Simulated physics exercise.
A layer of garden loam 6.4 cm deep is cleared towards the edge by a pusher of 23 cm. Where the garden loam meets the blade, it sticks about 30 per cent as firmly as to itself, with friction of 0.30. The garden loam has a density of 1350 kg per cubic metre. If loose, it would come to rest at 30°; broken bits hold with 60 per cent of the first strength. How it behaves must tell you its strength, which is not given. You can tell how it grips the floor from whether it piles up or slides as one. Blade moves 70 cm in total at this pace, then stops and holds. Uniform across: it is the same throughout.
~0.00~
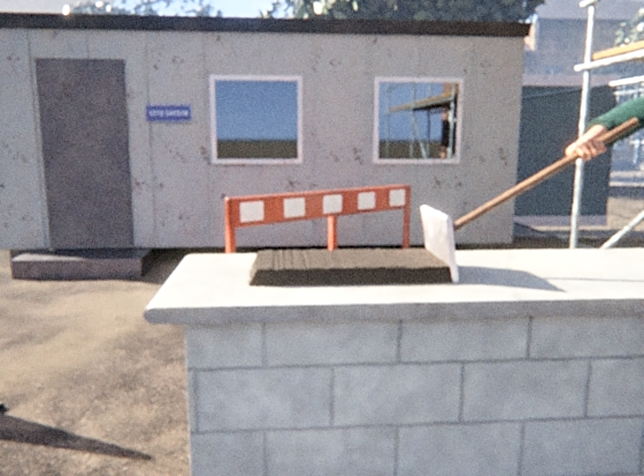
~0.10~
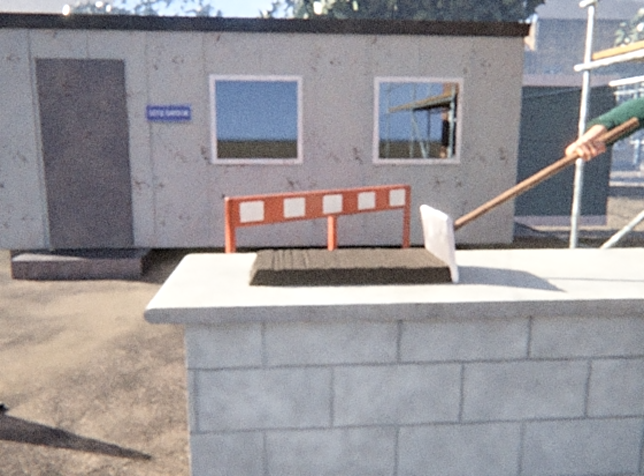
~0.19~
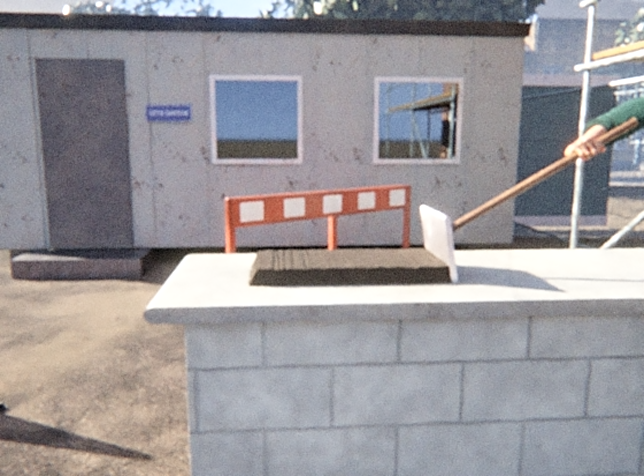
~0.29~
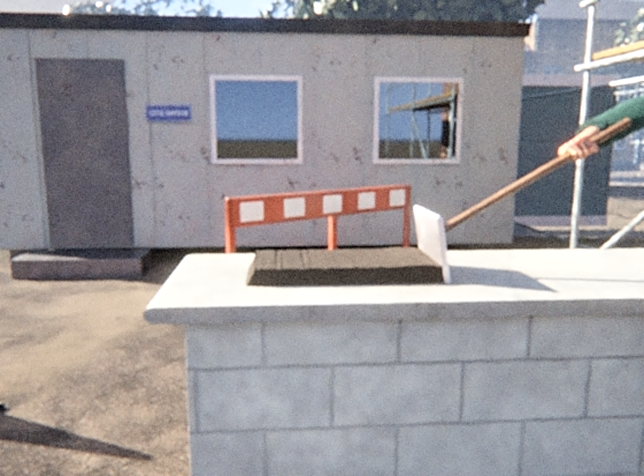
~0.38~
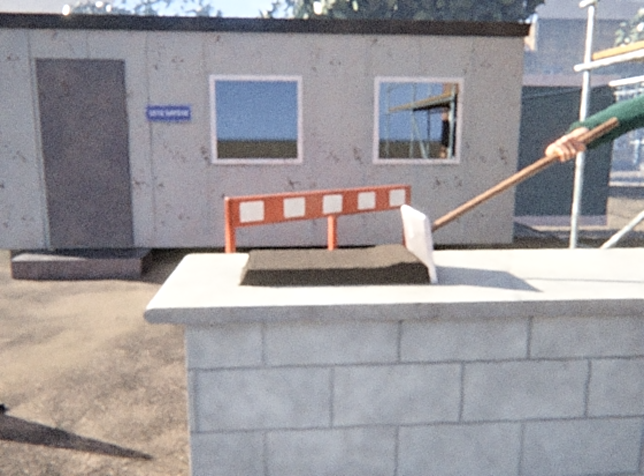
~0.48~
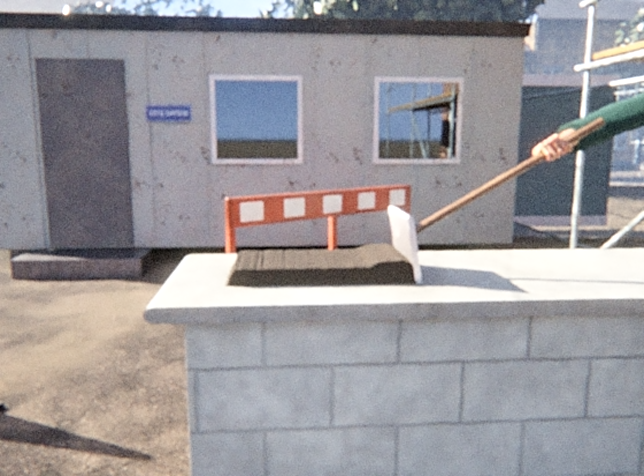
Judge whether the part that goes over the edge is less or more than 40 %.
The answer is more.
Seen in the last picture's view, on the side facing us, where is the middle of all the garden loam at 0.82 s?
It comes out near (273, 277), give or take.
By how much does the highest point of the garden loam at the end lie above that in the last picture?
The gap comes to roughly 0.0 centimetres.
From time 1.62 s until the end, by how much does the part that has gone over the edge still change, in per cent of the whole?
Change until the end comes to some 8 %.
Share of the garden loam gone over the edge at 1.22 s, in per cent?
Around 10 %.
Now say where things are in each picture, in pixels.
In the first picture, foot of the blade at (453, 283), not yet moved; front end of the garden loam at (250, 285), piled 6.1 cm high.
In the second picture, foot of the blade at (453, 283), not yet moved; front end of the garden loam at (250, 285), piled 6.1 cm high.
In the third picture, foot of the blade at (452, 283), moved 4 mm; front end of the garden loam at (250, 285), piled 6.1 cm high.
In the fourth picture, foot of the blade at (445, 283), moved 3.1 cm; front end of the garden loam at (247, 285), piled 6.9 cm high.
In the fifth picture, foot of the blade at (431, 283), moved 8.3 cm; front end of the garden loam at (240, 285), piled 8.1 cm high.
In the sixth picture, foot of the blade at (416, 284), moved 14 cm; front end of the garden loam at (227, 285), piled 8.5 cm high.
By 0.82 s, 0 % has gone over the edge.
By 1.22 s, 10 % has gone over the edge.
By 1.62 s, 43 % has gone over the edge.
By 2.03 s, 51 % has gone over the edge.
By 2.13 s, at the end, 51 % has gone over the edge.
